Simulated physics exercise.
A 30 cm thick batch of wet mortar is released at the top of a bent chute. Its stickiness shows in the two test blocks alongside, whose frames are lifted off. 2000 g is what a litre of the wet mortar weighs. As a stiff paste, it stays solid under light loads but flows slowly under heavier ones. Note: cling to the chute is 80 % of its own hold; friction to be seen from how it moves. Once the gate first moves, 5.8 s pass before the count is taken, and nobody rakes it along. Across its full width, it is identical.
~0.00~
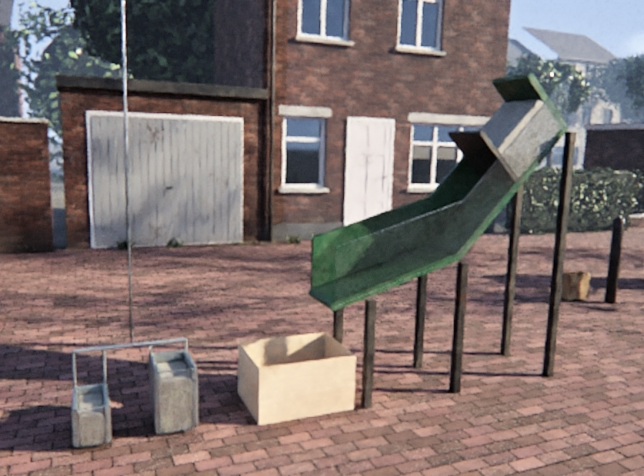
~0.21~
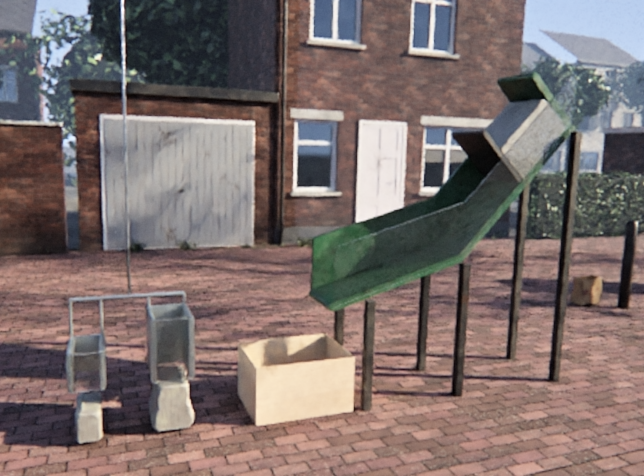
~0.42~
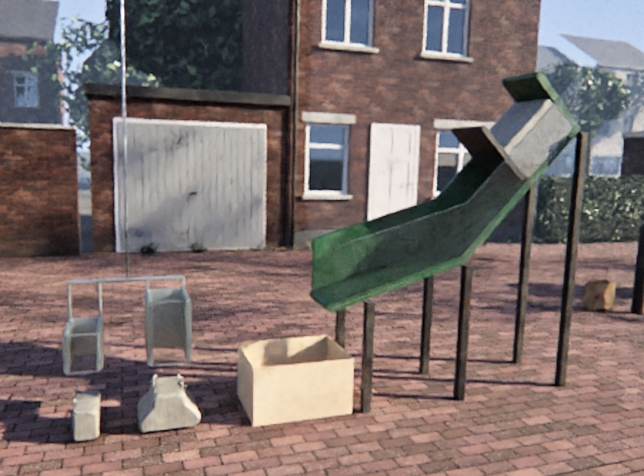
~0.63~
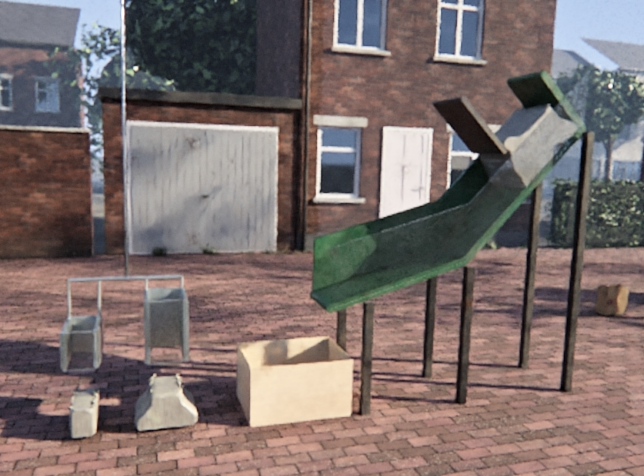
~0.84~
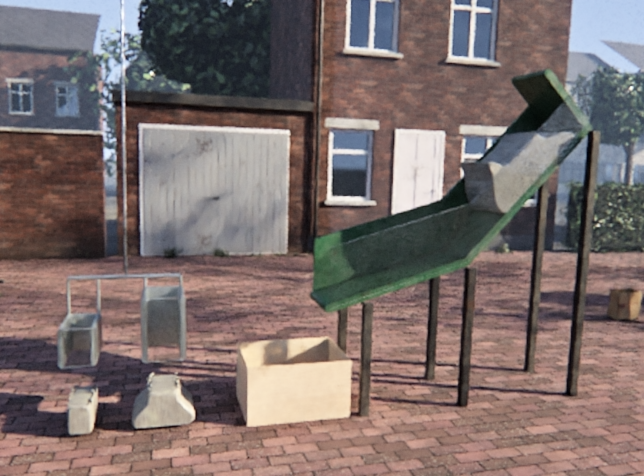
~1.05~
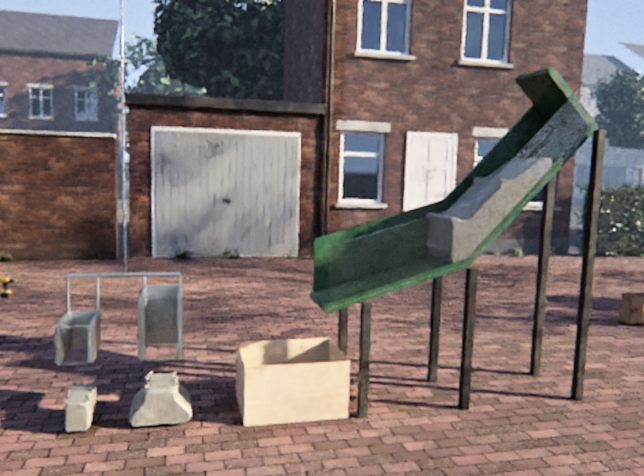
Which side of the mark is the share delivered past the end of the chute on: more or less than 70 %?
It is less.
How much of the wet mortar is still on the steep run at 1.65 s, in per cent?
Some 0 in a hundred.
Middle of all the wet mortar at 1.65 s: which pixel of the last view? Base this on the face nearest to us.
You'll find it around (364, 284).
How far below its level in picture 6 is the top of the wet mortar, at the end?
Measured change: Some 64.0 cm.
After 1.65 s, none is on the steep run, all on the flatter one and 0 % past the end.
After 2.34 s, none is on the steep run, 46 % on the flatter one and 54 % past the end.
After 3.04 s, none is on the steep run, 46 % on the flatter one and 54 % past the end.
After 3.74 s, none is on the steep run, 46 % on the flatter one and 54 % past the end.
After 6.14 s, at the end, none is on the steep run, 46 % on the flatter one and 54 % past the end.
